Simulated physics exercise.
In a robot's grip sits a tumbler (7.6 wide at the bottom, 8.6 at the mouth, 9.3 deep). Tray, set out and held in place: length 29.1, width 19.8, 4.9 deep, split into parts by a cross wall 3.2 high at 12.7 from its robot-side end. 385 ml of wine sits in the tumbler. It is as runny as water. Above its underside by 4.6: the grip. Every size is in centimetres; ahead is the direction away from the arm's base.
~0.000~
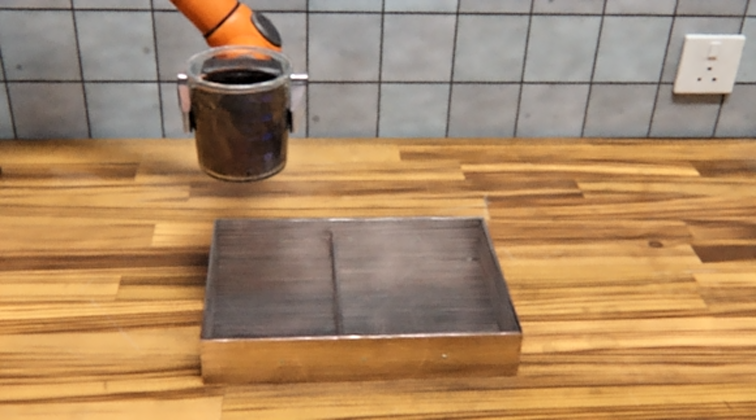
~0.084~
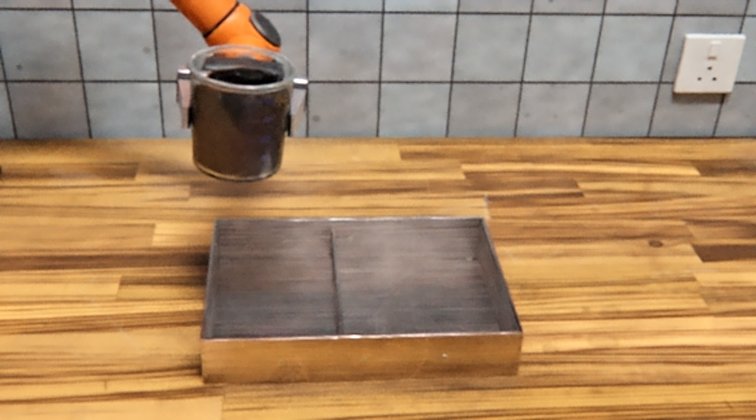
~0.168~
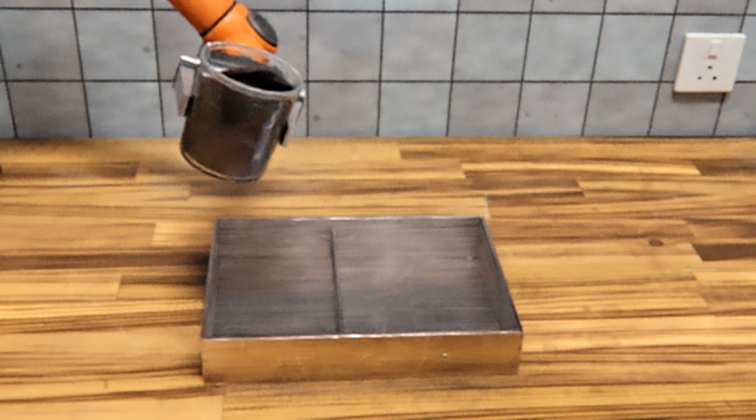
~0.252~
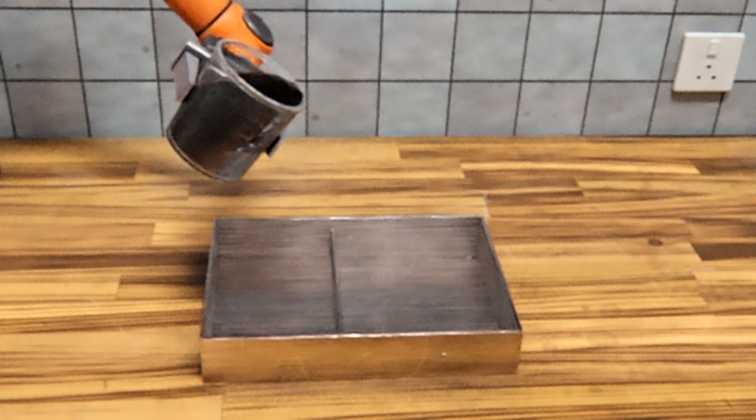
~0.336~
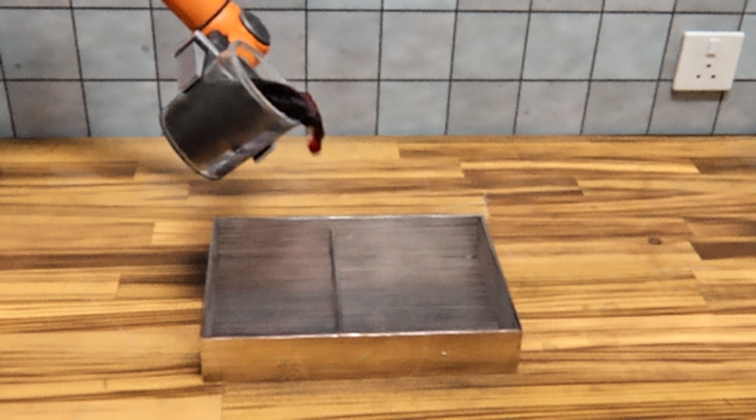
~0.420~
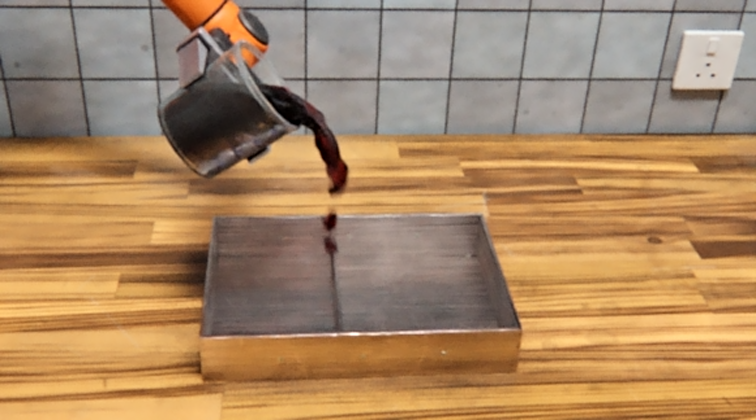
On a wooden worktop, an orange robot arm tilting a clear tumbler rightward, dark red wine streaming out above a divided metal tray.
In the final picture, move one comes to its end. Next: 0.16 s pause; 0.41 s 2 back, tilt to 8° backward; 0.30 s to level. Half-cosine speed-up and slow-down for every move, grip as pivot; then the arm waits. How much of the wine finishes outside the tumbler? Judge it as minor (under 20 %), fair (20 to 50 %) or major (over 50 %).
Fair.
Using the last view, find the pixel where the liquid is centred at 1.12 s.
Around (266, 175).
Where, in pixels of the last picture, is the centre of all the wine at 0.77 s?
Near (269, 167).
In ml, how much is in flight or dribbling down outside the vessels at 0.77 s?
Roughly 25 ml.
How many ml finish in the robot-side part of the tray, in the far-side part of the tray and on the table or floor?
I'd estimate close to 10, 90 and 10 ml respectively.
After 0.77 s, tilted 27° forward, liquid up to 25 above the table; 285 ml in the tumbler, 75 ml in the far-side part, 5 ml in the robot-side part, 25 ml in the air or running down outside.
After 1.12 s, tilted 5° backward, liquid up to 25 above the table; 285 ml in the tumbler, 85 ml in the far-side part, 10 ml in the robot-side part, 5 ml on the table or floor.
After 1.49 s, level, liquid up to 24 above the table; 285 ml in the tumbler, 85 ml in the far-side part, 10 ml in the robot-side part, 5 ml on the table or floor.
After 2.29 s, level, liquid up to 24 above the table; 285 ml in the tumbler, 85 ml in the far-side part, 10 ml in the robot-side part, 10 ml on the table or floor.
In the end, 285 ml in the tumbler, 85 ml in the far-side part, 10 ml in the robot-side part, 10 ml on the table or floor. That is 27 % outside the tumbler.
